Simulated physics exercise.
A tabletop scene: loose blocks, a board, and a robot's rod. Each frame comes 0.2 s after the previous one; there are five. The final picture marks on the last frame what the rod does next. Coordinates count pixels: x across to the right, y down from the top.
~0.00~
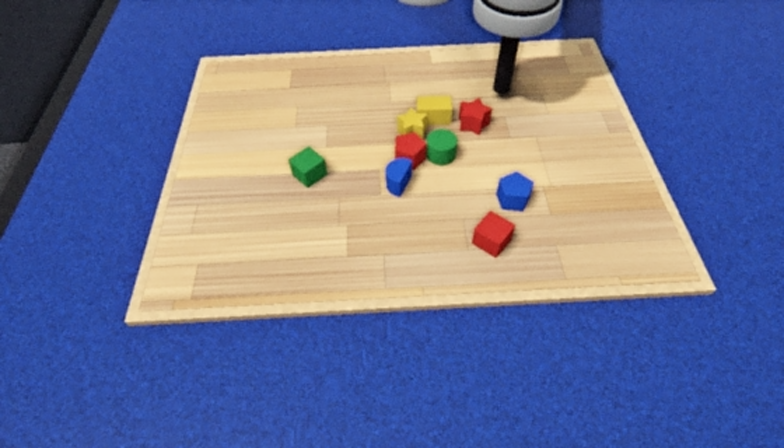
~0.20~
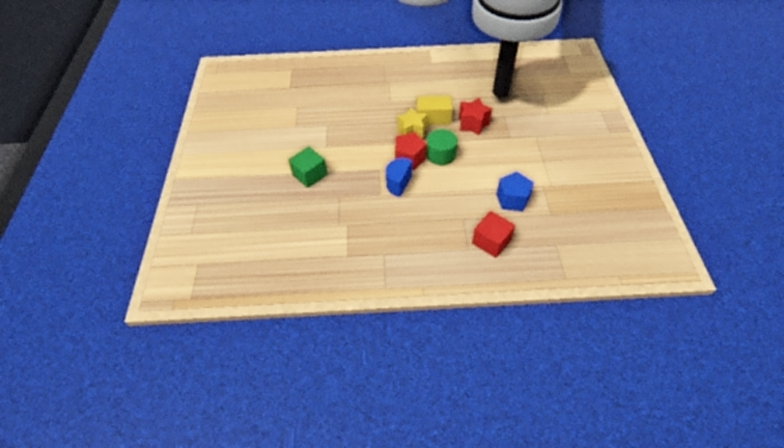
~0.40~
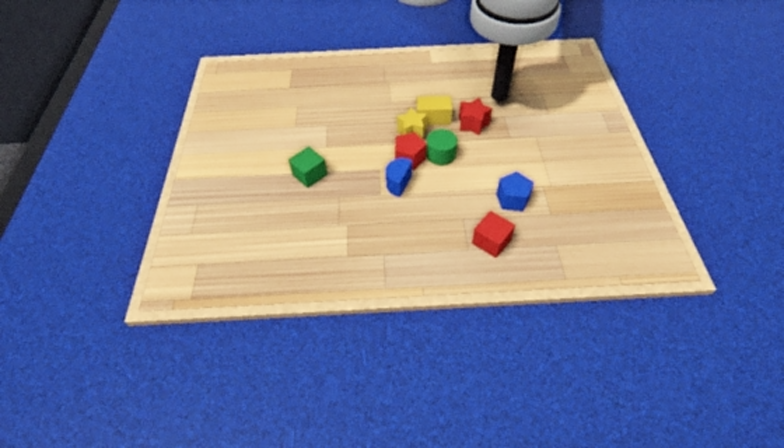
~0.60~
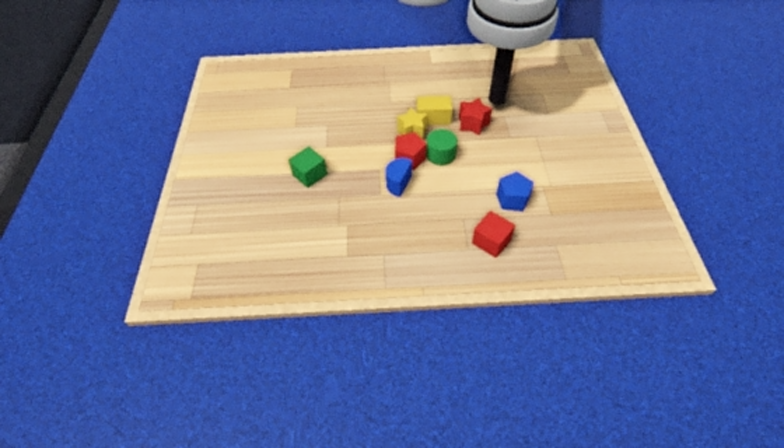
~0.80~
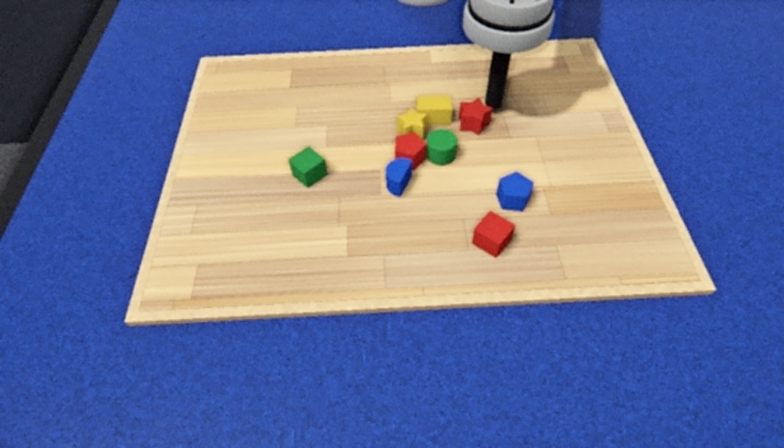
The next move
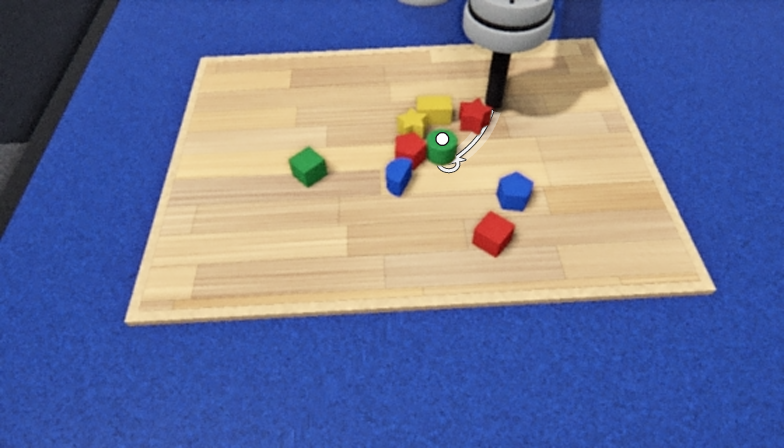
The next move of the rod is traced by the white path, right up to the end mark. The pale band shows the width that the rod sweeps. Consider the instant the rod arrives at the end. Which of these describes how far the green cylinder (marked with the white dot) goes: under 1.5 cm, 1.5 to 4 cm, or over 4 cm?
Result: 1.5-4 cm.
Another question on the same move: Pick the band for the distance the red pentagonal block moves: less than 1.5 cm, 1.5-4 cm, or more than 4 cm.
Shift of 1.5 to 4 cm.
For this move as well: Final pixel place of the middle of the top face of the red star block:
It ends at (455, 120).
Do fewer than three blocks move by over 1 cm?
It seems not.
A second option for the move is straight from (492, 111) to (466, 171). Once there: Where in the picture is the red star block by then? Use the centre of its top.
Roughly at (461, 119).
The drawn path runs from (492, 111) by way of (477, 139) to (448, 164); the dot is on the green cylinder.
What follows on the original path. One third of the way, rod (484, 122); red star block (465, 115), turned 30° clockwise.
Two thirds of the way, rod (470, 140); red star block (456, 120), turned 80° clockwise.
At the end, rod (449, 156); red pentagonal block (393, 144), turned 25° clockwise; yellow oblong block not moved; green cylinder (424, 148); red star block (455, 120), turned 85° clockwise.
